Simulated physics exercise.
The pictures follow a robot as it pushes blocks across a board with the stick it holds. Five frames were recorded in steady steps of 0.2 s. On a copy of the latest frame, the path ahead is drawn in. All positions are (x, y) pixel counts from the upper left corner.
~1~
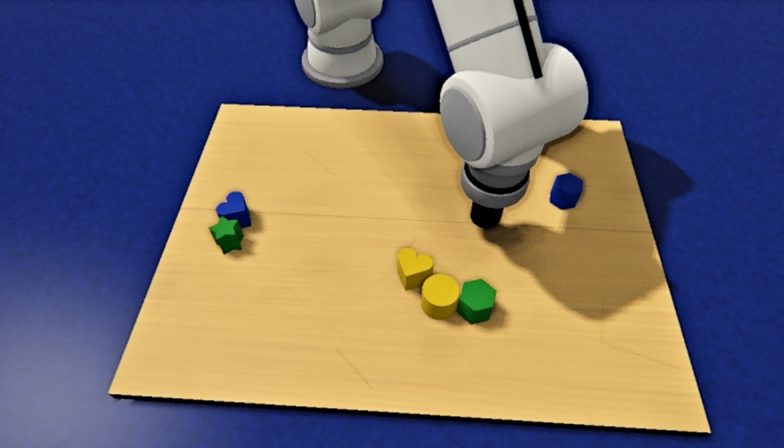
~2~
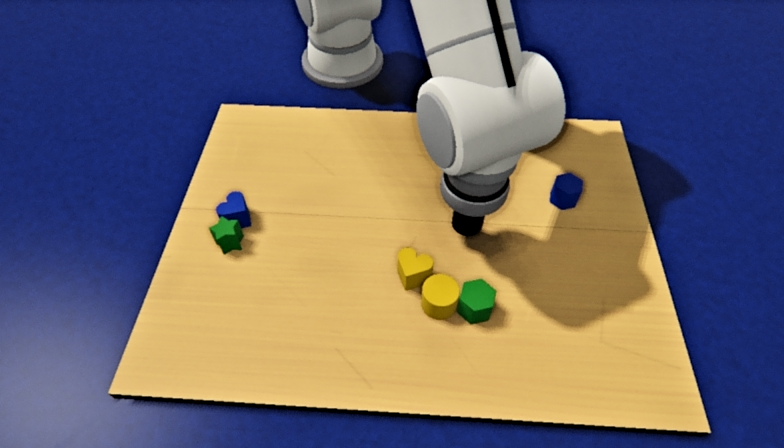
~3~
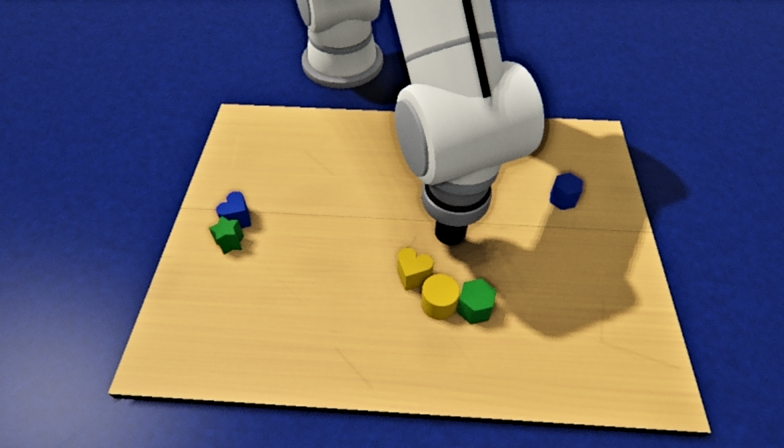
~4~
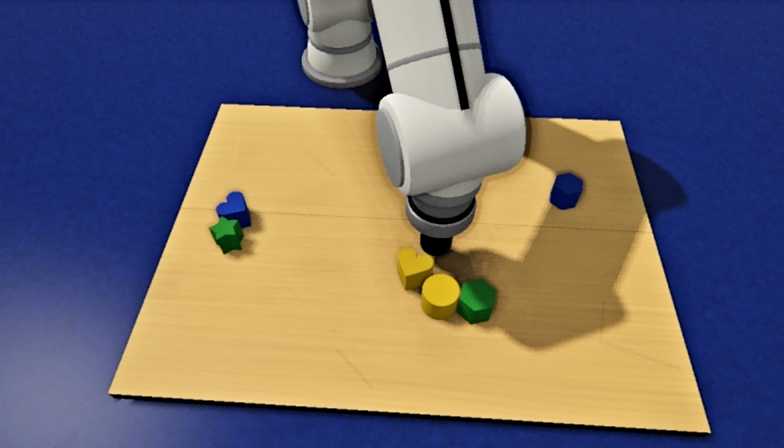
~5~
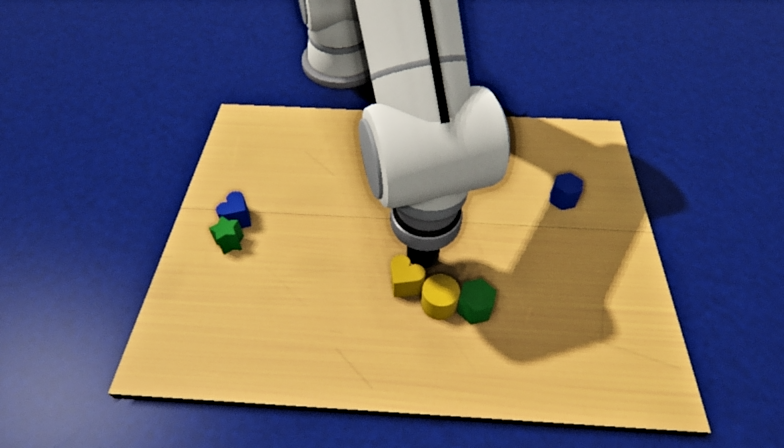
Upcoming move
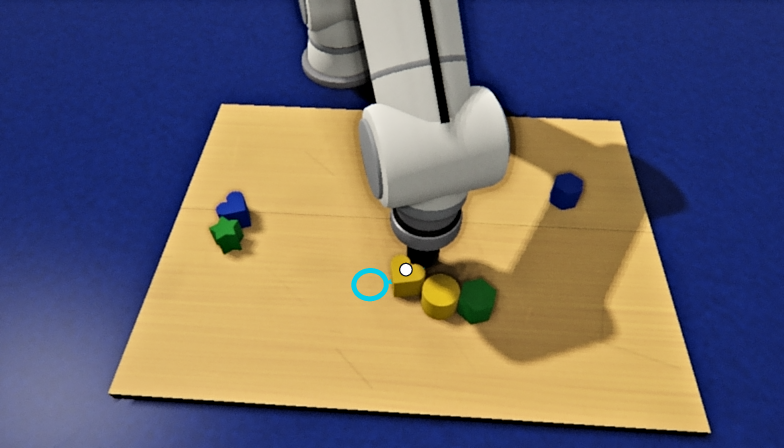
A robot arm moved its black-tipped end down and to the left across a wooden board of small coloured blocks, then nudged the yellow heart slightly away from its spot near the yellow cylinder.
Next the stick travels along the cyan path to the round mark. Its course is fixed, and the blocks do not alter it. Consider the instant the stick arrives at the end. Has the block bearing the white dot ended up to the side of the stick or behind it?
Going by the path, yes.
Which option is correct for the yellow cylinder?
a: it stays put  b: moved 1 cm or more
My answer is option a.
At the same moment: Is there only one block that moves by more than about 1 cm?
My answer is yes.
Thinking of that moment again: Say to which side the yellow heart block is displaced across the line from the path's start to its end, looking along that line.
Leftward.
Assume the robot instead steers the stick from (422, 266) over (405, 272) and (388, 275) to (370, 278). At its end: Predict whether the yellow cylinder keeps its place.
It sits in its place.
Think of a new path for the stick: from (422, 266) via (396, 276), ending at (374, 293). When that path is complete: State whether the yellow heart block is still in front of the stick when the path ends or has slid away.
It is still there in front.
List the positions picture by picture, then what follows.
The first picture shows stick tip at (485, 217); block tops, yellow heart block at (414, 261); yellow cylinder at (441, 289).
The second picture shows stick at (467, 224); blocks unchanged.
The third picture shows stick at (450, 233); blocks unchanged.
The fourth picture shows stick at (436, 243); blocks unchanged.
The fifth picture shows stick at (423, 255); yellow heart block at (406, 270); yellow cylinder at (441, 289).
Path on the board, from (422, 266) via (410, 279) and (390, 282), ending at (370, 284); the dot is on the yellow heart block.
The first path, step by step. Halfway along, stick at (400, 270); yellow heart block at (385, 287).
At the end, stick at (369, 273); yellow heart block at (369, 295), turned 40° anticlockwise; yellow cylinder in place.
